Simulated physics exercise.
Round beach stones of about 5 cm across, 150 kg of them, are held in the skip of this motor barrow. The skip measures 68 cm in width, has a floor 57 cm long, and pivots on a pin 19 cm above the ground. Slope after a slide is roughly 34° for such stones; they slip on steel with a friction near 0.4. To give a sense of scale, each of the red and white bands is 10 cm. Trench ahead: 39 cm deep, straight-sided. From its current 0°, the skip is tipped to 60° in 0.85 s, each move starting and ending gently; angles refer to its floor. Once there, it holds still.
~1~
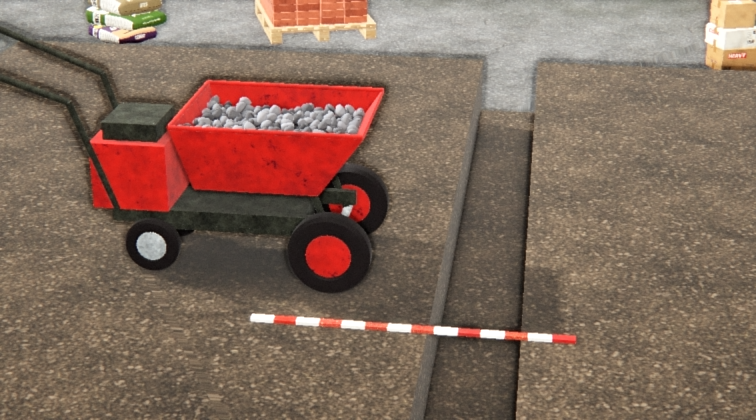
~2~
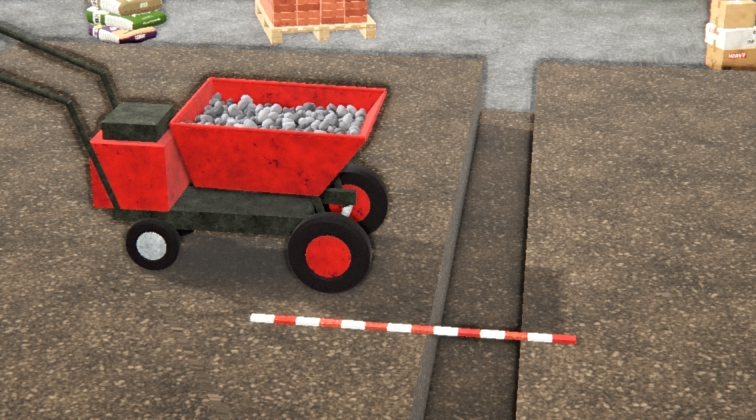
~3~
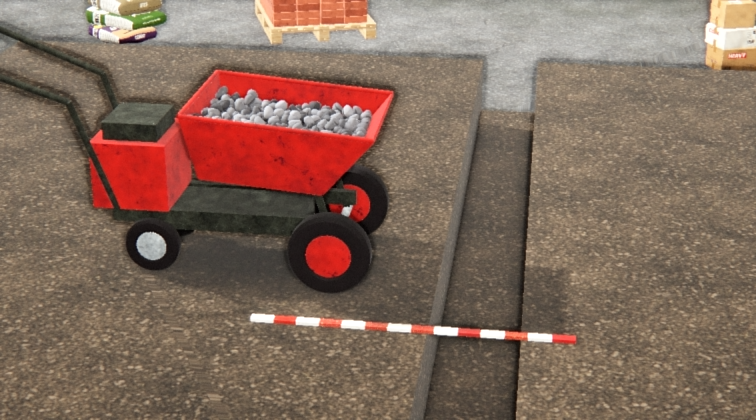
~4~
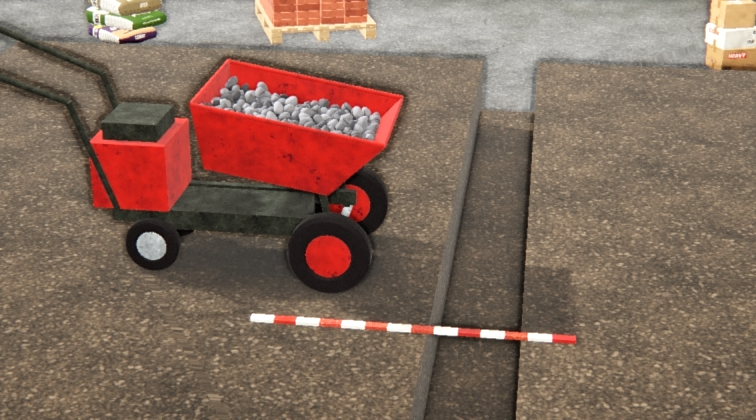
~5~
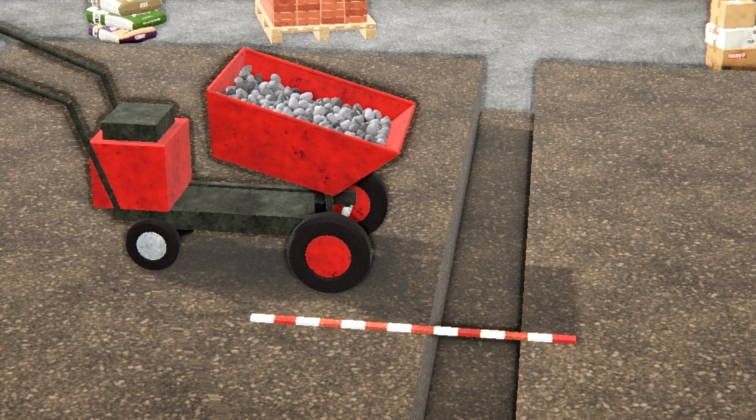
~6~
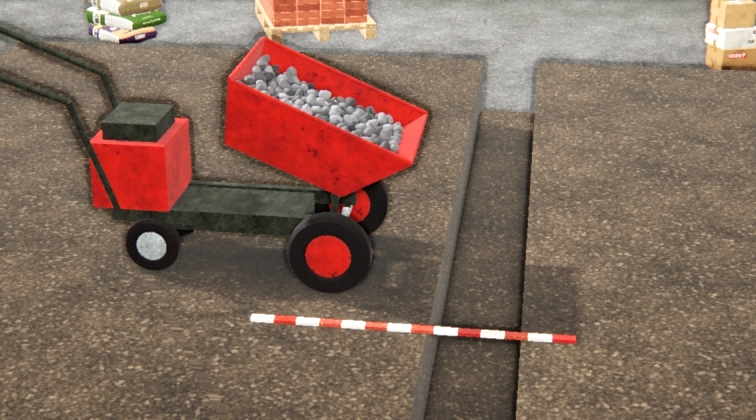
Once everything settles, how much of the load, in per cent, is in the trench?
Once it settles, about 54 per cent of the load is there.
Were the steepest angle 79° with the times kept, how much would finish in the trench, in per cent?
Then close to 70 per cent.
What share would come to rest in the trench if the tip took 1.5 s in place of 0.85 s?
I'd put it at some 65 in a hundred.
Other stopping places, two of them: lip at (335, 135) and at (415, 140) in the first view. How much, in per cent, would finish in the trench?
The first gives about 70 percent and the second about 20 percent.
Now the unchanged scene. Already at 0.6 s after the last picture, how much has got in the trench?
15 per cent or so by then.
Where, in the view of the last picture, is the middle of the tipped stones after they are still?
Centre estimate: Around (503, 329).
Then, 0.3 s after the last picture the floor is at 51°, 100 % in the skip; the foremost stones are at (438, 190).
Then, 0.6 s after the last picture the floor is at 60°, 85 % in the skip, 15 % in the trench; the foremost stones are at (523, 271).
Then, 0.9 s after the last picture the floor is at 60°, 47 % in the skip, 26 % in the trench, 26 % past the trench; the foremost stones are at (655, 283).
Then, 2.9 s after the last picture the floor is at 60°, 19 % in the skip, 54 % in the trench, 27 % past the trench; the foremost stones are past the picture's edge.
